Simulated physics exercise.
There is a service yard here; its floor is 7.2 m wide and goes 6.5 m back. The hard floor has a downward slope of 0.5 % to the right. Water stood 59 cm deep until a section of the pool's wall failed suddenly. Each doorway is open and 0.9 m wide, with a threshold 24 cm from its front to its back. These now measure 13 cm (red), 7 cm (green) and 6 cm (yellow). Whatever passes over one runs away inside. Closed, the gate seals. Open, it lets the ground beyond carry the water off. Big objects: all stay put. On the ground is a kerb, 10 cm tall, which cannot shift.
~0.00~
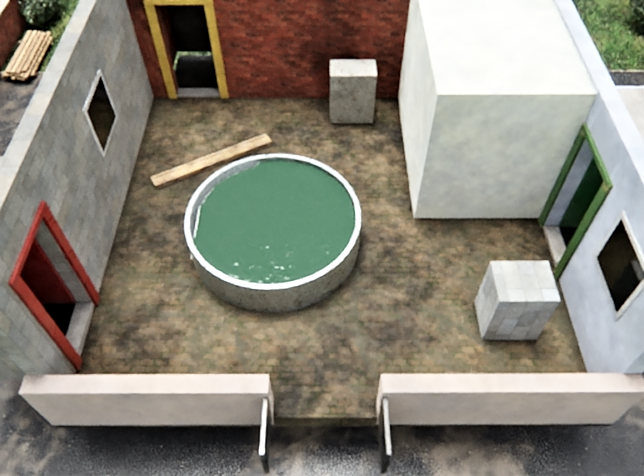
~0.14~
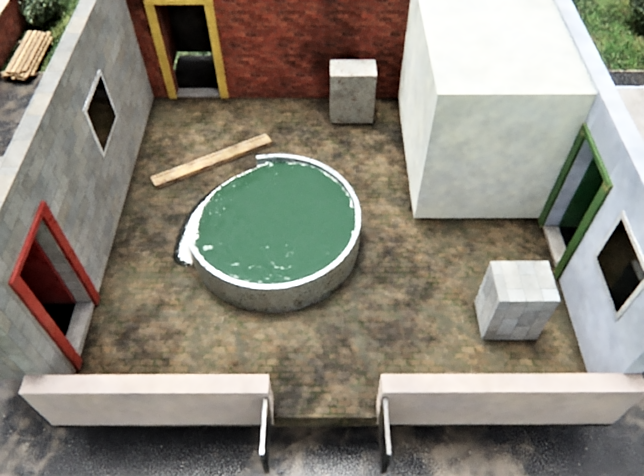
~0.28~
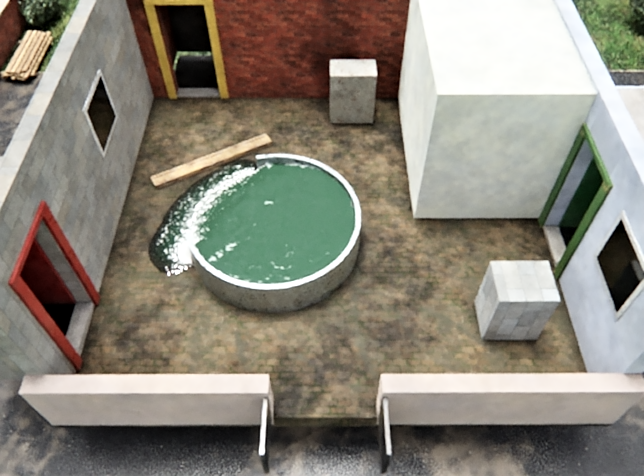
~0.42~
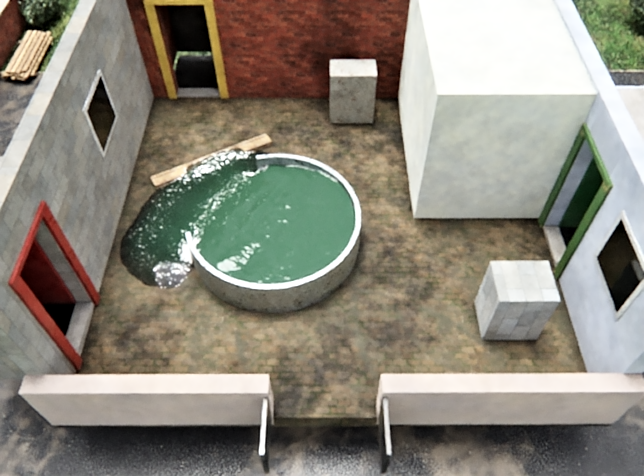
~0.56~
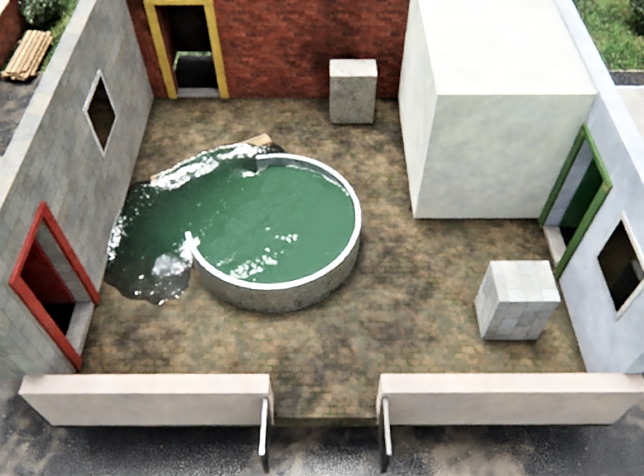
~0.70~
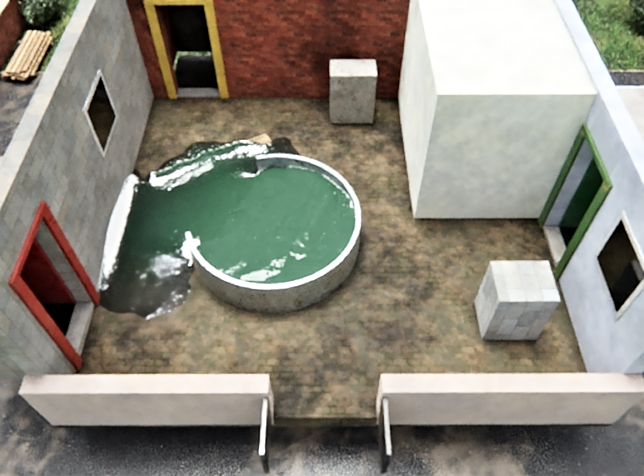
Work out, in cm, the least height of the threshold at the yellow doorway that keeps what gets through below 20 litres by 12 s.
It would have to be about 28 cm high.
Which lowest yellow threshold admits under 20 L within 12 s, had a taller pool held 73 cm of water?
Something near 38 cm should do.
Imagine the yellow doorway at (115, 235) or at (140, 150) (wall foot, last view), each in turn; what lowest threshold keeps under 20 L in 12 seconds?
29 and 18 cm.
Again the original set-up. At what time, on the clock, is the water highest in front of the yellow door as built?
The depth peaks at about 2.4 seconds.
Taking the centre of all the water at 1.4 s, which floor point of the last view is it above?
The centre of all the water is around (237, 222).
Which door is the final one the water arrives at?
The green door.
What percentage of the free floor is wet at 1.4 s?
30 %.
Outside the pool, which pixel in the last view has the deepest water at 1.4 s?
Around pixel (146, 202).
After 1.4 s water covers 30 % of the floor, deepest (42 cm) near (146, 202); it has not reached the yellow door.
After 3.0 s water covers 45 % of the floor, deepest (37 cm) near (153, 103); 26 cm at the yellow door, 141 litres in over its 6 cm threshold.
After 12.0 s water covers 95 % of the floor, deepest (16 cm) near (533, 226); 6 cm at the yellow door, 358 litres in over its 6 cm threshold.
At the yellow door as built, the water arrived by 1.5 s and peaked near 28 cm at 2.4 s.
Run again over the same 12 s with other heights there, 41 litres in over 24 cm, 7 litres over 32 cm. The limit of 20 litres is kept from about 28 cm up.
